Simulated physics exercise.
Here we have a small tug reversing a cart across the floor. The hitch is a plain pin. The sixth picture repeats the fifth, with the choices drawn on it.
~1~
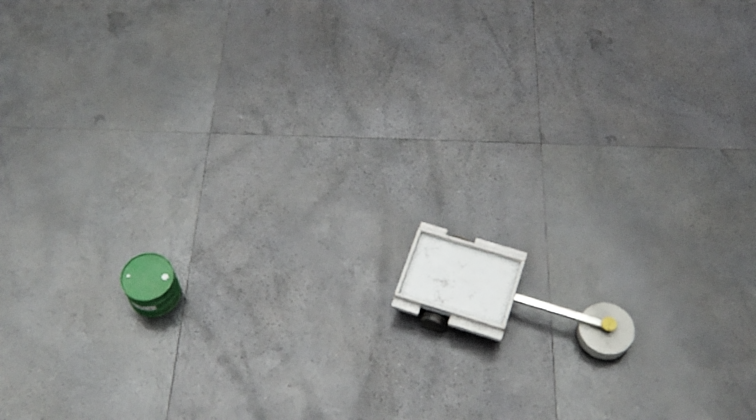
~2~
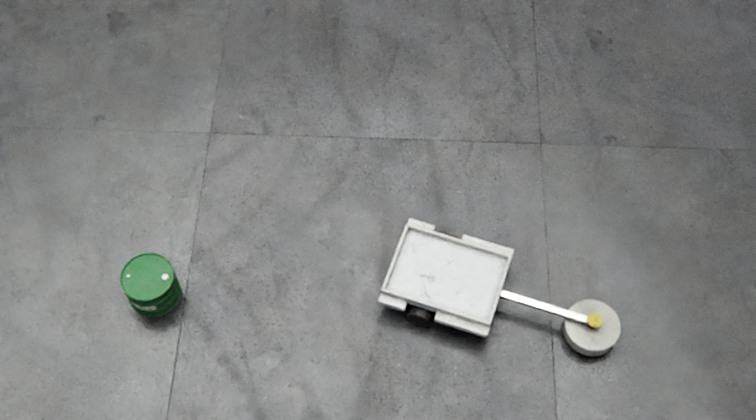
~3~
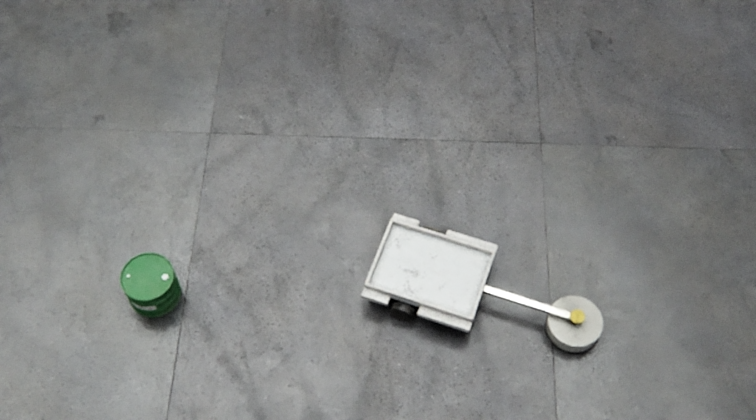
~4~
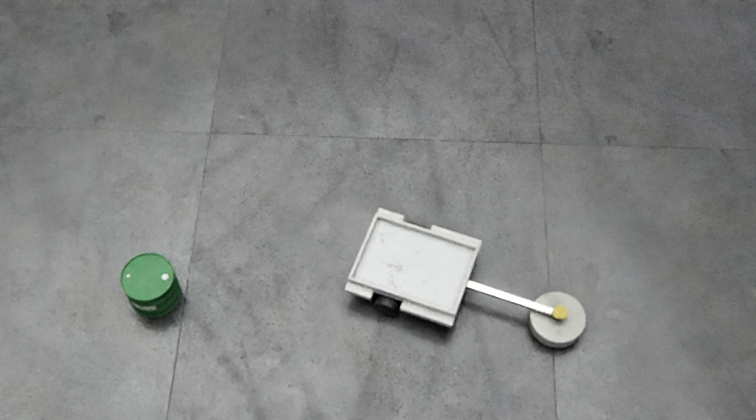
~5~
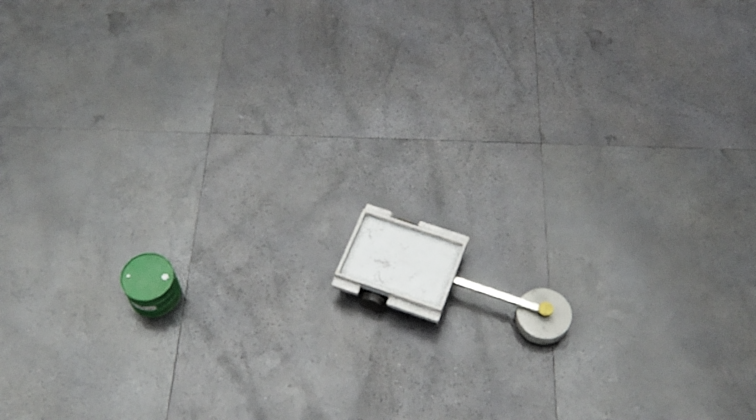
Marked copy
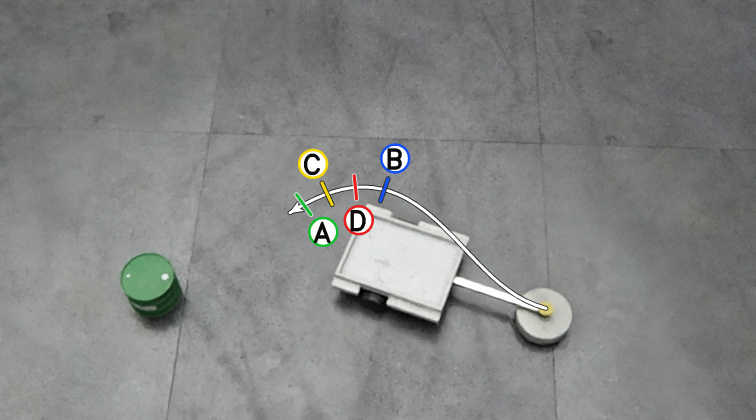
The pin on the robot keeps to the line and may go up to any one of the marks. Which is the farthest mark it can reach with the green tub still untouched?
It should halt at B.
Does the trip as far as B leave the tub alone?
Yes.
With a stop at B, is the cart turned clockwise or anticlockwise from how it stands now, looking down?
Anticlockwise.
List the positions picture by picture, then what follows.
White cart (460, 279); green tub (155, 294); robot (606, 330), in the first frame.
Robot (592, 326); white cart (447, 275); green tub (155, 294), in the second frame.
Robot (575, 322); white cart (431, 270); green tub (155, 294), in the third frame.
Robot (558, 318); white cart (414, 265); green tub (155, 294), in the fourth frame.
Robot (544, 315); white cart (401, 261); green tub (155, 294), in the fifth frame.
On the marked copy, A at (304, 205); B at (384, 190); C at (327, 194); D at (355, 187); the route from (546, 308) via (424, 210) to (290, 213).
Taking B. A third of the way, robot (482, 275), cart (337, 240).
Two thirds of the way, robot (435, 227), cart (290, 233).
When it is over, robot (384, 197), cart (249, 239); nothing has been touched.
As for the rest, A is too far, the tub has been hit; C is too far, the tub has been hit; D is too far, the tub has been hit.
